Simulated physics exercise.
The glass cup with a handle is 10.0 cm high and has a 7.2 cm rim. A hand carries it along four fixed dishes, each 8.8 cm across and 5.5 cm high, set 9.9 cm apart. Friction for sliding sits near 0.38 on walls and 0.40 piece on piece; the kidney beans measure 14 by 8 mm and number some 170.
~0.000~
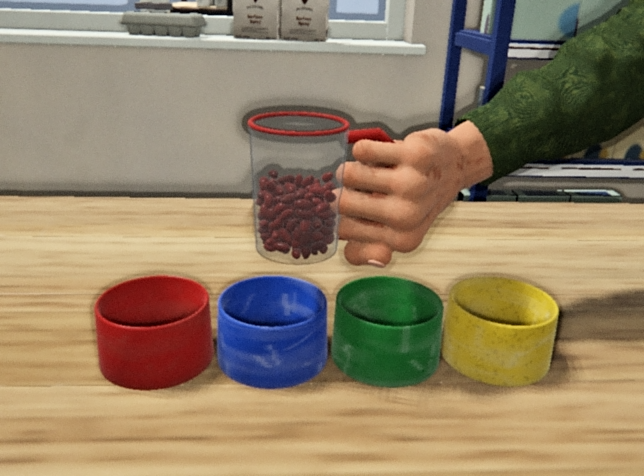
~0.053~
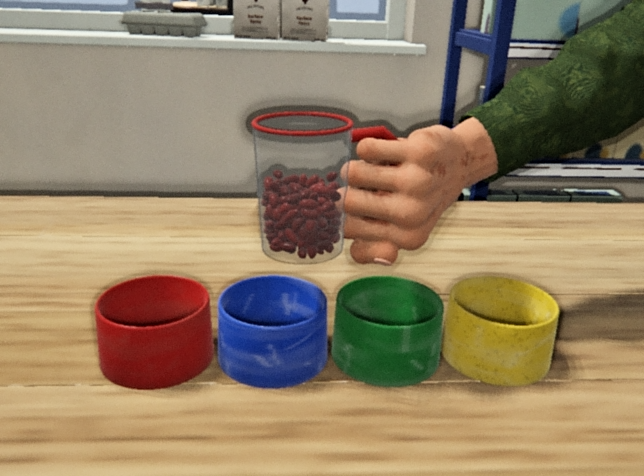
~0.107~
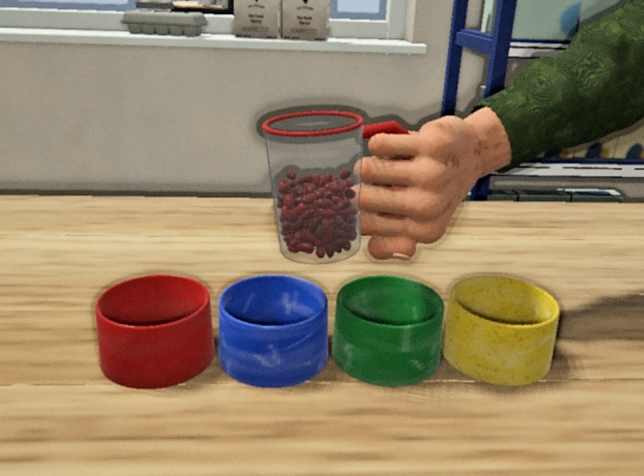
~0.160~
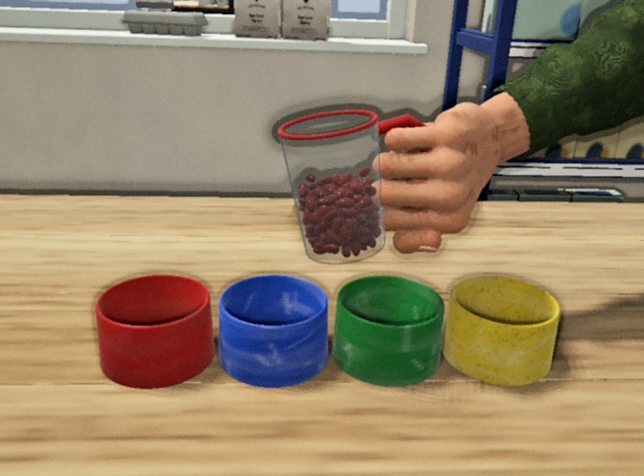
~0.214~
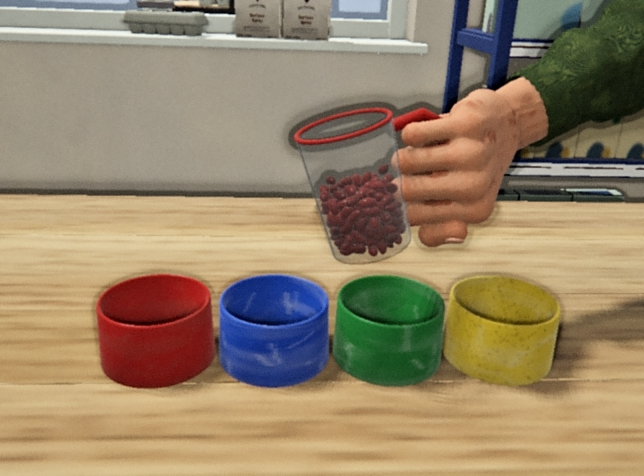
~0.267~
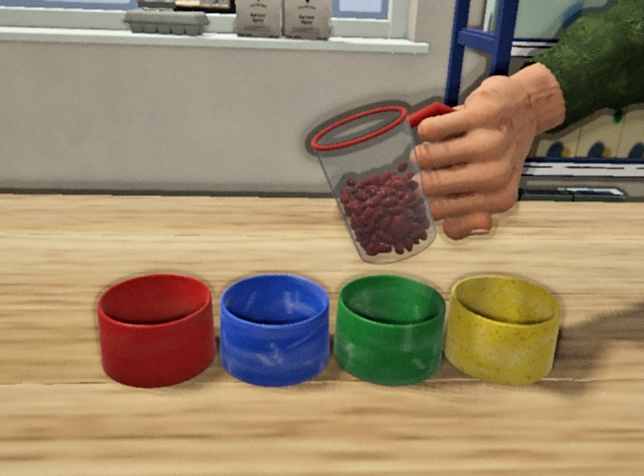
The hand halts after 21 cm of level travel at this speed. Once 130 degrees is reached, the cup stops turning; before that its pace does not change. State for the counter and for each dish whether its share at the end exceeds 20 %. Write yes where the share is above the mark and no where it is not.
Red: No, blue: No, green: No, yellow: Yes, counter: No.
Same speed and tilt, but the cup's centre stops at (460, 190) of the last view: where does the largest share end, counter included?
Green.
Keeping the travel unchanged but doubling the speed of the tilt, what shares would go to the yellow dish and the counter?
In that case the yellow dish gets 90 and the counter gets 0.
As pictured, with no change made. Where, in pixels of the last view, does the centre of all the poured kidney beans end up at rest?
I'd put it at about (490, 331).
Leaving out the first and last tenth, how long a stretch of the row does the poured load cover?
I'd put it near 5 cm.
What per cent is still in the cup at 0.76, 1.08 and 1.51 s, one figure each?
Roughly 100, then 100, then 0.
After 0.76 s, tilt 74 degrees; cup holds 100 %.
After 1.08 s, tilt 107 degrees; cup holds 100 %.
After 1.51 s, tilt 130 degrees; cup holds 0 %, yellow 95 %.
In the end, at 2.0 s, red 0 %, blue 0 %, green 0 %, yellow 95 %, counter 0 %.
